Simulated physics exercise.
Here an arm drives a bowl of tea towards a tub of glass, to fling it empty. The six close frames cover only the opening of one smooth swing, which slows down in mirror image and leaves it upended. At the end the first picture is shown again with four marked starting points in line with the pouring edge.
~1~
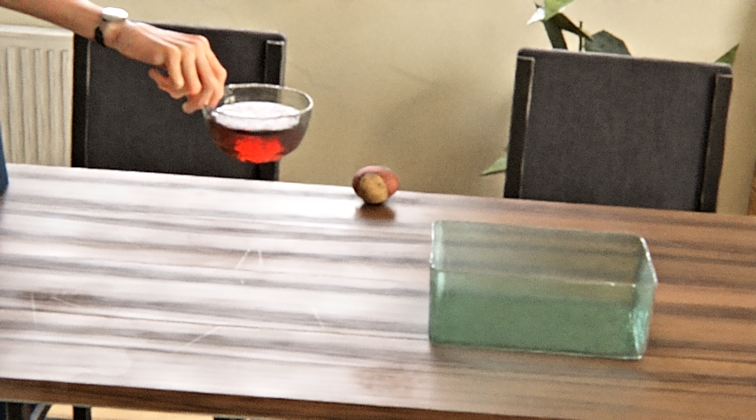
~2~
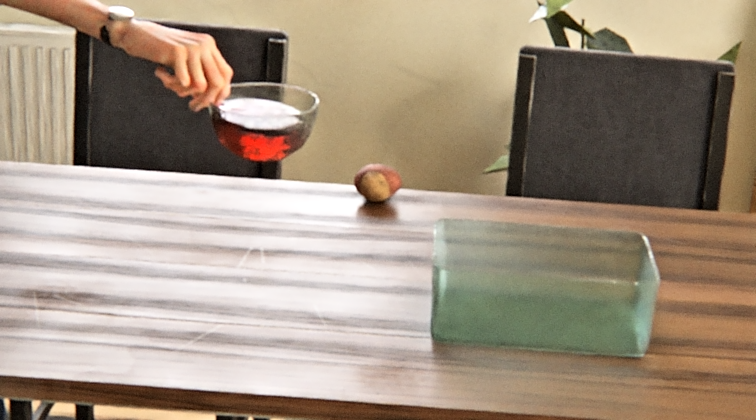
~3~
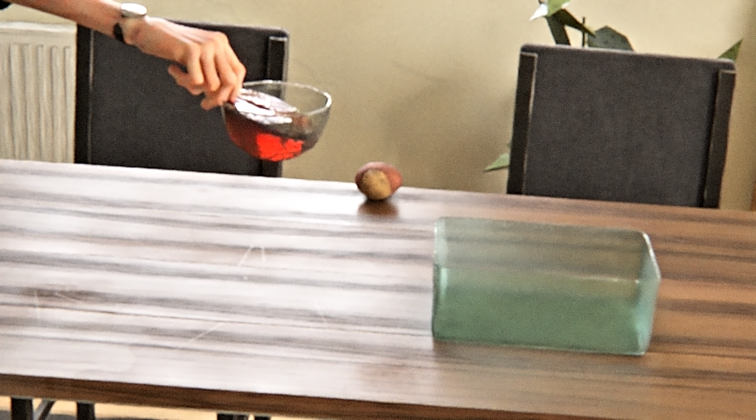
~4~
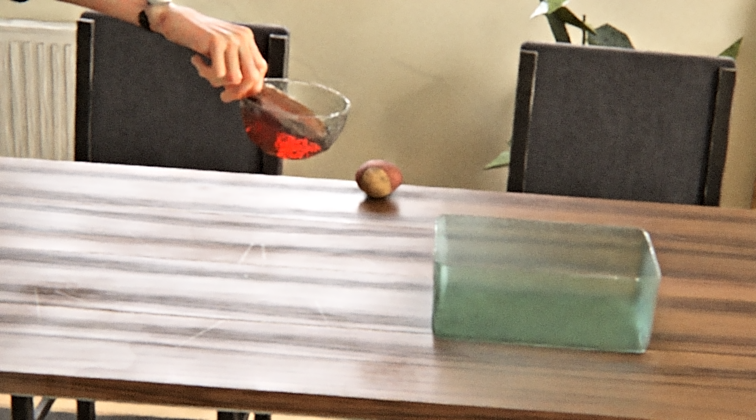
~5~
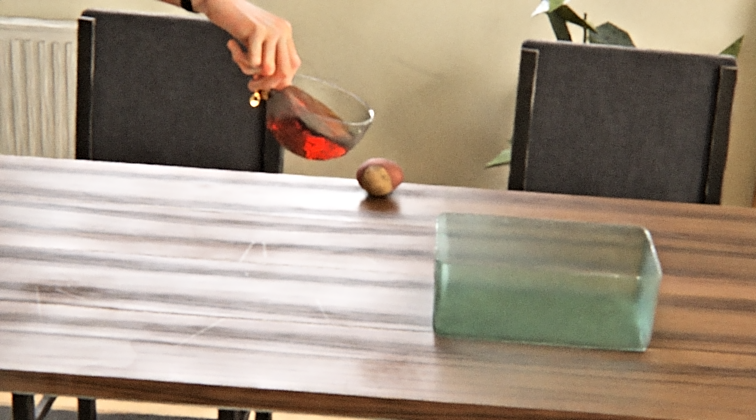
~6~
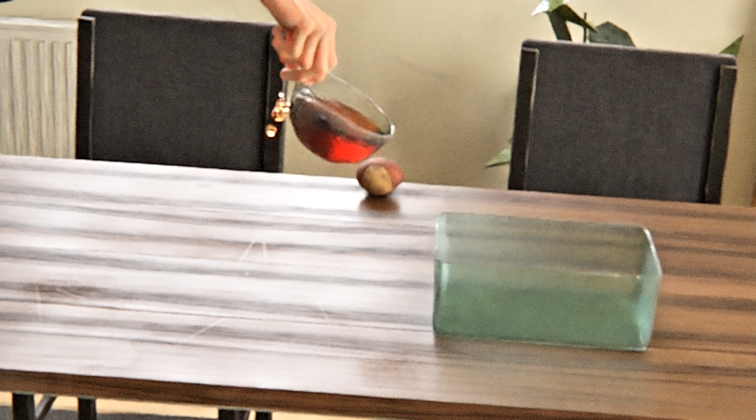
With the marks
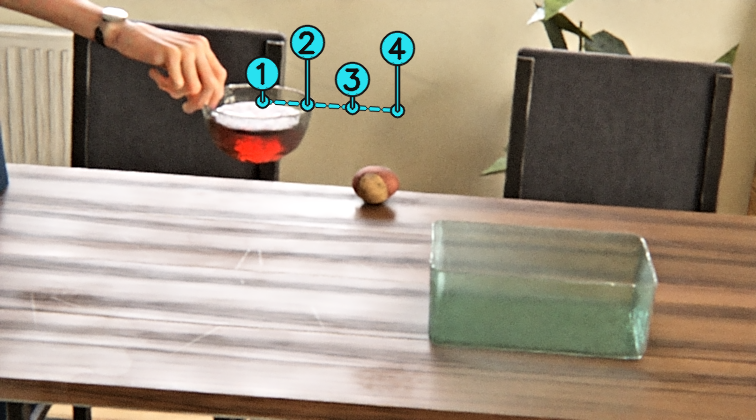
At a dining table, a hand carries a glass bowl of red tea rightward, tilting it as drops slip over the rim.
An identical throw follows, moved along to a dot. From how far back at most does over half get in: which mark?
Use dot 1.
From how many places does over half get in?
All of the four.
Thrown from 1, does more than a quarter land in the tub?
Yes, clearly.
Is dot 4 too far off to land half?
No, that is safe.
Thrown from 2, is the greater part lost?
No.
In cyan, 1 at (262, 101); 2 at (307, 104); 3 at (352, 107); 4 at (397, 110).
Choosing 1, about 68 % lands in the tub, 25 % falls short and 7 % goes beside or beyond.
Choosing 2, about 83 % lands in the tub, 8 % falls short and 10 % goes beside or beyond.
Choosing 3, about 83 % lands in the tub, 5 % falls short and 12 % goes beside or beyond.
Choosing 4, about 89 % lands in the tub, 5 % falls short and 7 % goes beside or beyond.
